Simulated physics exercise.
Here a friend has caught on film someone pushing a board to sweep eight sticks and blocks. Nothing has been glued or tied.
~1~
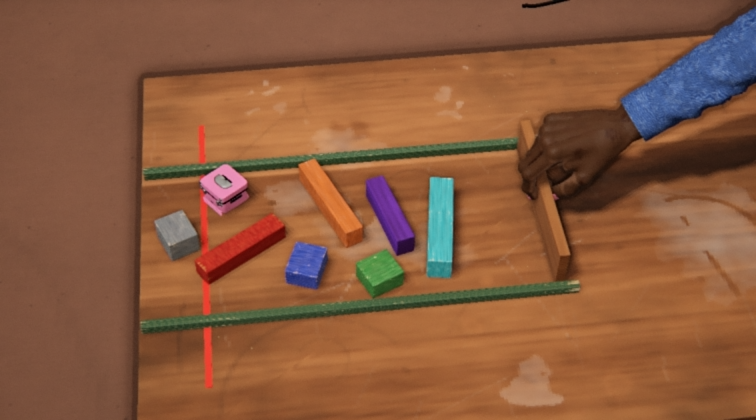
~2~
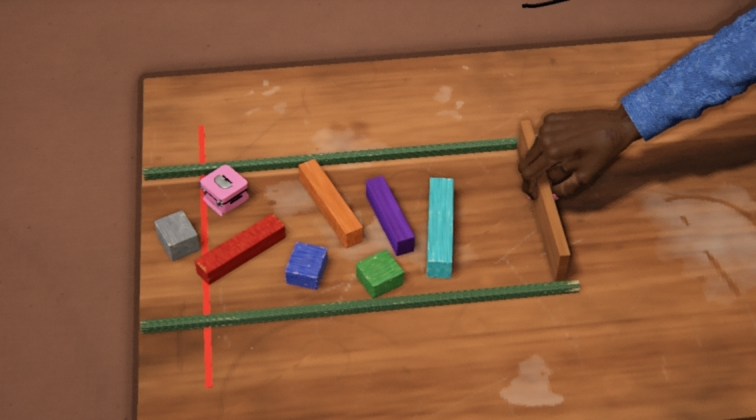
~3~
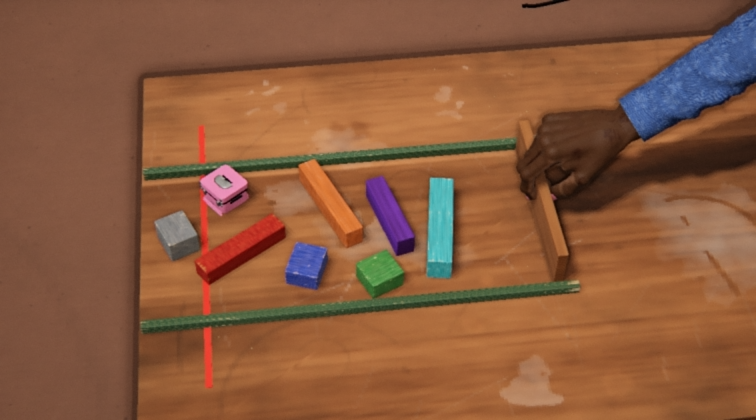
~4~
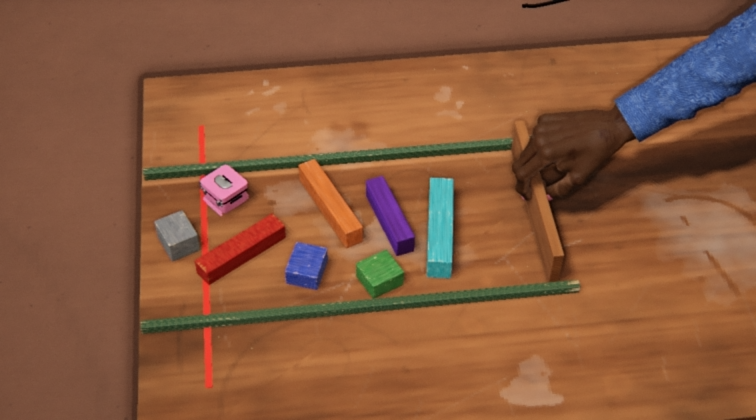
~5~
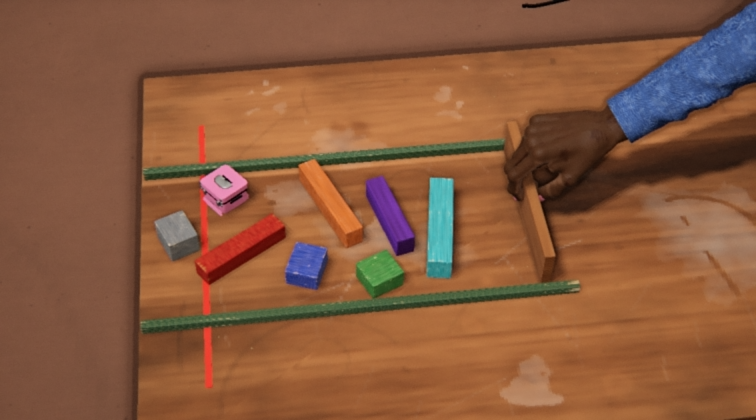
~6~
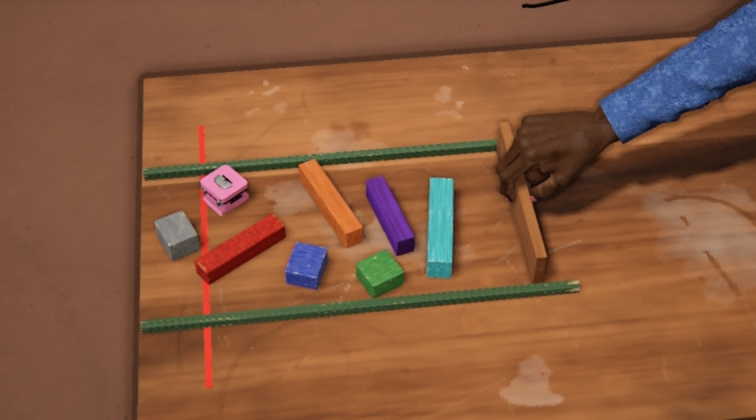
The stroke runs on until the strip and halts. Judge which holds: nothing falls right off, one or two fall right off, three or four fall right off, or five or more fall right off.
Three or four fall right off.
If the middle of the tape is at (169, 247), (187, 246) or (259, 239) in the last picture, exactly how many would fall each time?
In order, the counts are 7, 5 and 0.
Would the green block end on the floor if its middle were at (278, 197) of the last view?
I reckon the green block drops away.
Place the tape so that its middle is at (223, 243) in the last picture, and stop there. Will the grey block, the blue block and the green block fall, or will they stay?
Grey block - goes down, blue block - stays in place, green block - stays in place.
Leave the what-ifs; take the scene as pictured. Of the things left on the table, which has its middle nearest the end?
It's the orange bar that is foremost.
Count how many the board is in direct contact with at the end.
It touches 1.
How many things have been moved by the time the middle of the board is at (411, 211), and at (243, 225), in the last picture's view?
First 3, then 8.
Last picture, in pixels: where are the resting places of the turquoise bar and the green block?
They come to rest around (192, 250) and (163, 303).
Soon after, none off yet; grey block at rest near (177, 236); pink case at rest near (225, 191); red bar at rest near (241, 249).
In the end, the number that fall off is three or four; gone, blue block, red bar, pink case and grey block.
